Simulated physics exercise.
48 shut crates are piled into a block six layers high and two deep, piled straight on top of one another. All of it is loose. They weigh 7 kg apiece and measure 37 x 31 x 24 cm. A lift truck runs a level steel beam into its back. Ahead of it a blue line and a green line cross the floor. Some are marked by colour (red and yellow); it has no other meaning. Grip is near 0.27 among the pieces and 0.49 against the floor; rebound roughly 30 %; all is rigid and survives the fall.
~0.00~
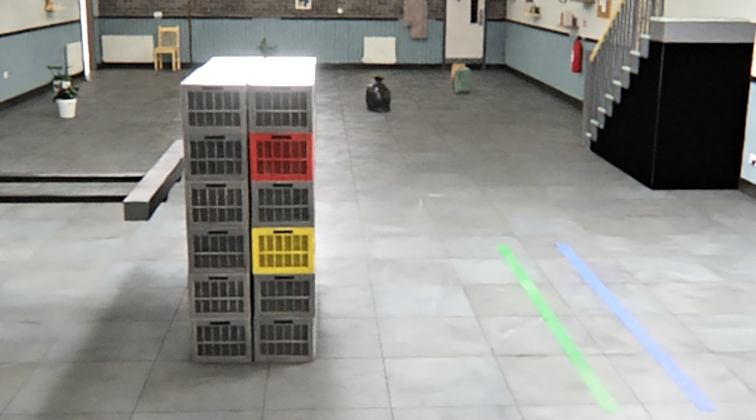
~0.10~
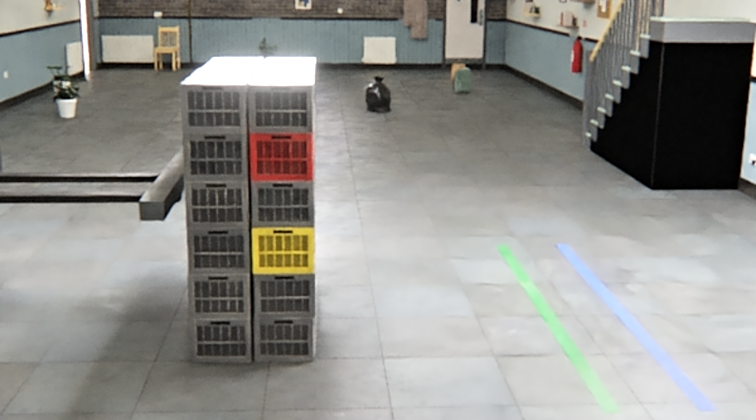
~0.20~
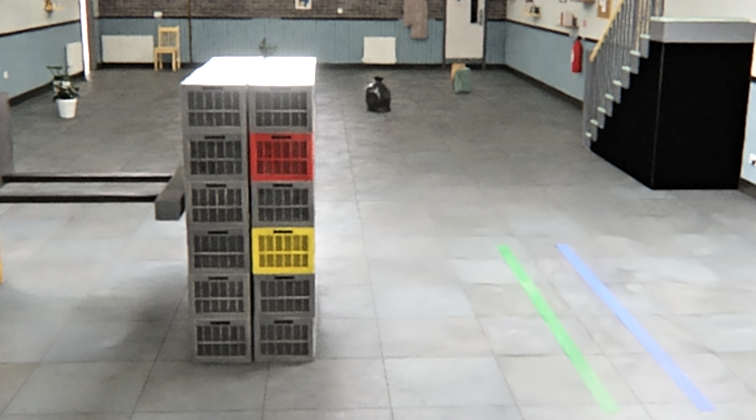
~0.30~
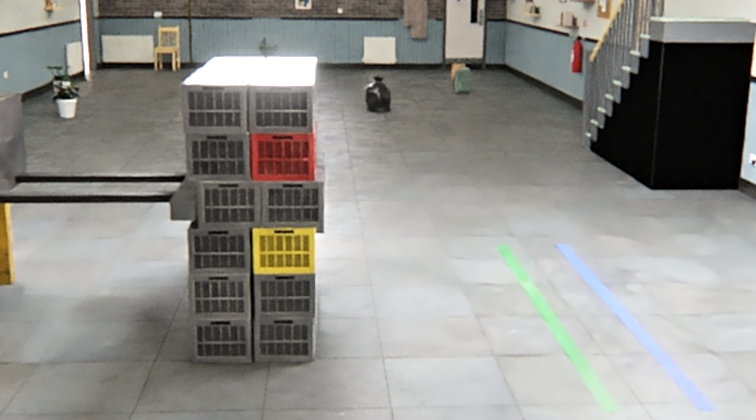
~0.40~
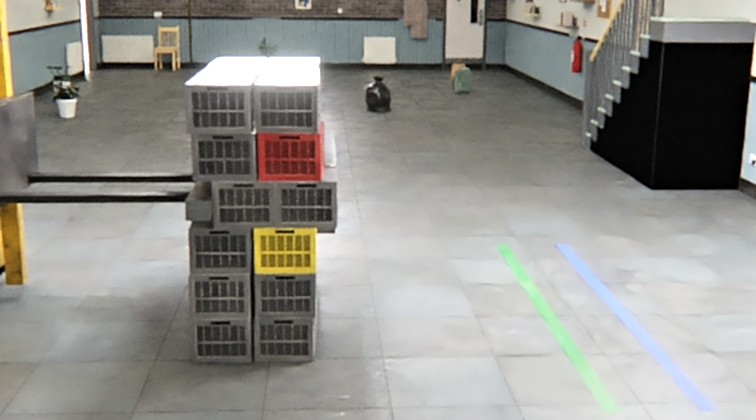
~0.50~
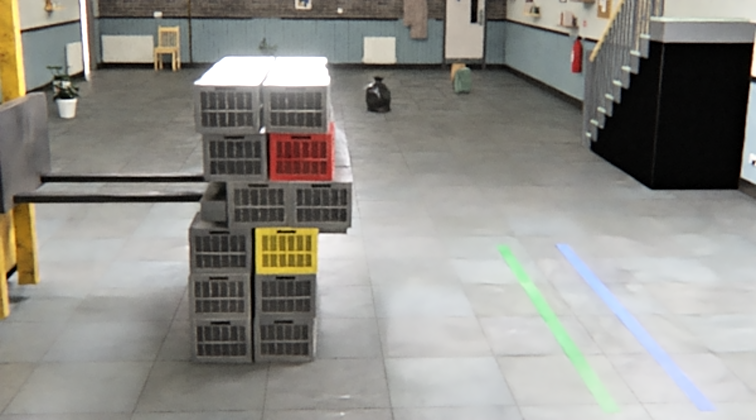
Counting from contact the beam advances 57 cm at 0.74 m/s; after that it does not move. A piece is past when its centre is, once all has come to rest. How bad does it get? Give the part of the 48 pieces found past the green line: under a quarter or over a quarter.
It comes to fewer than one in four.
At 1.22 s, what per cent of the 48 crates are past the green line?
By then 0 per cent.
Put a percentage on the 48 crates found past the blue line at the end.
About 5 per cent.
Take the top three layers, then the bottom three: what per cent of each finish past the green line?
Top 20, bottom 0 per cent.
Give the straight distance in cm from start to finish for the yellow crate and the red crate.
Moved: Yellow 80, red 170.
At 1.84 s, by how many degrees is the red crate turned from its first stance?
Roughly 180°.
By 0.80 s, none of the 48 crates past the green line, 35 disturbed; red crate tilted 5°; yellow crate moved 48 mm.
By 1.22 s, none of the 48 crates past the green line, 37 disturbed; red crate tilted 64°, 24 cm lower; yellow crate tilted 19°.
By 1.84 s, 3 of the 48 crates past the green line; red crate upside down; yellow crate on its side.
When it is over (3.1 s), 6 of the 48 crates past the green line; red crate upside down; yellow crate on its side. That is 12 per cent. In pixels of the last frame, middles, red crate near (539, 357), yellow crate near (431, 277).
